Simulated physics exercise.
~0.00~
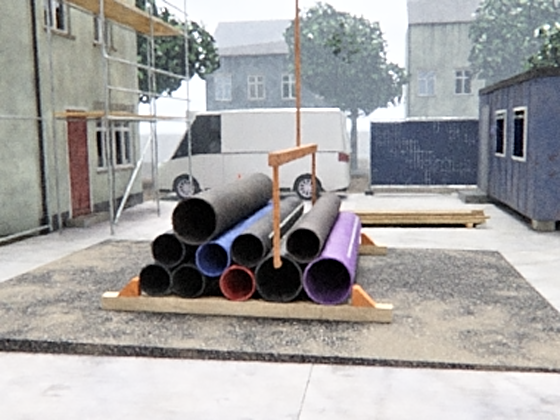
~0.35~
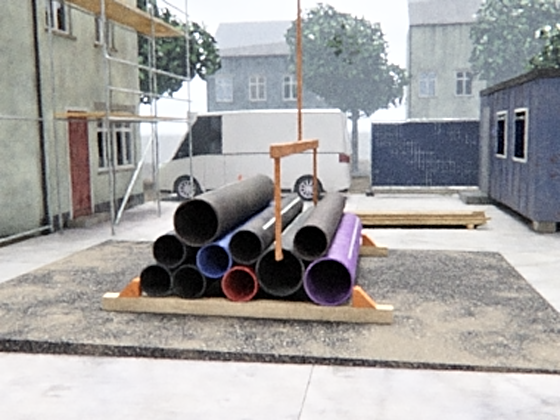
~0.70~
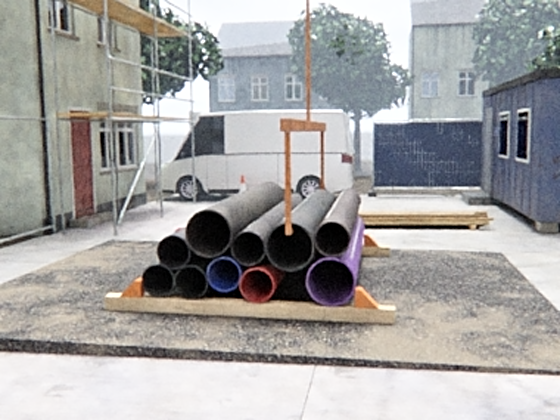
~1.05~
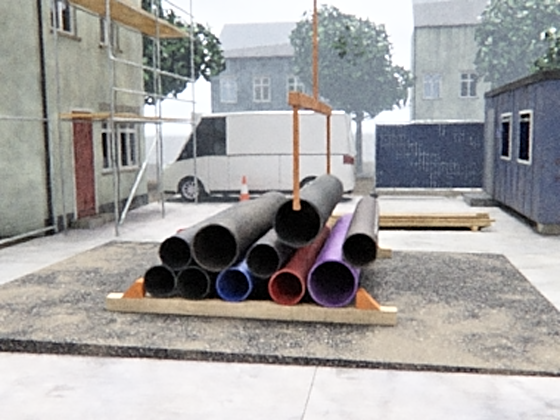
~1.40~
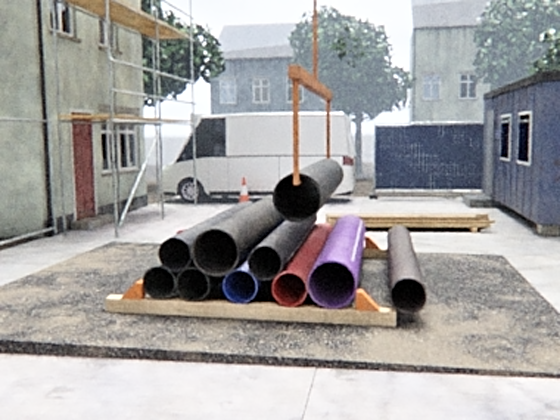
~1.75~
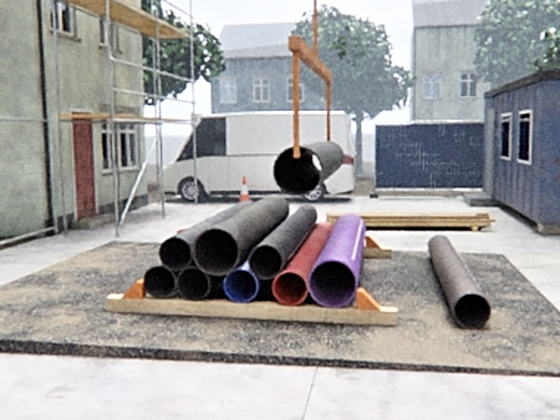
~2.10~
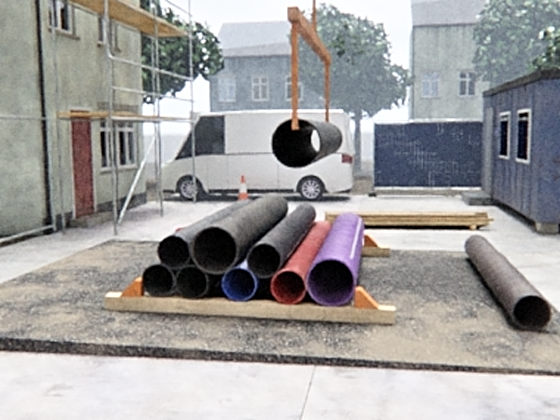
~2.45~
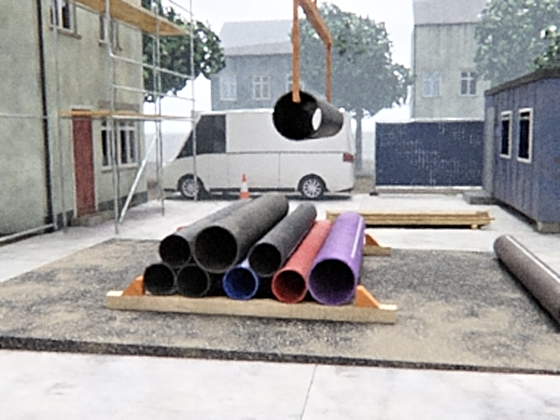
A black pipe hooked to an orange lifting beam rises from the bottom row of a chocked stack in a gravel-covered yard, seen end-on from the front, with scaffolding at left, a white van behind and a blue cabin at right. Around it lie more black pipes, with a blue, a red and a purple one. As it lifts, the blue pipe drops rightward and the red rolls right, toward the purple, which stays put. One upper black pipe tumbles over the right side and rolls across the gravel. Finally, the hooked pipe hangs above the resettled stack, while the runaway reaches the right edge, partly out of view.
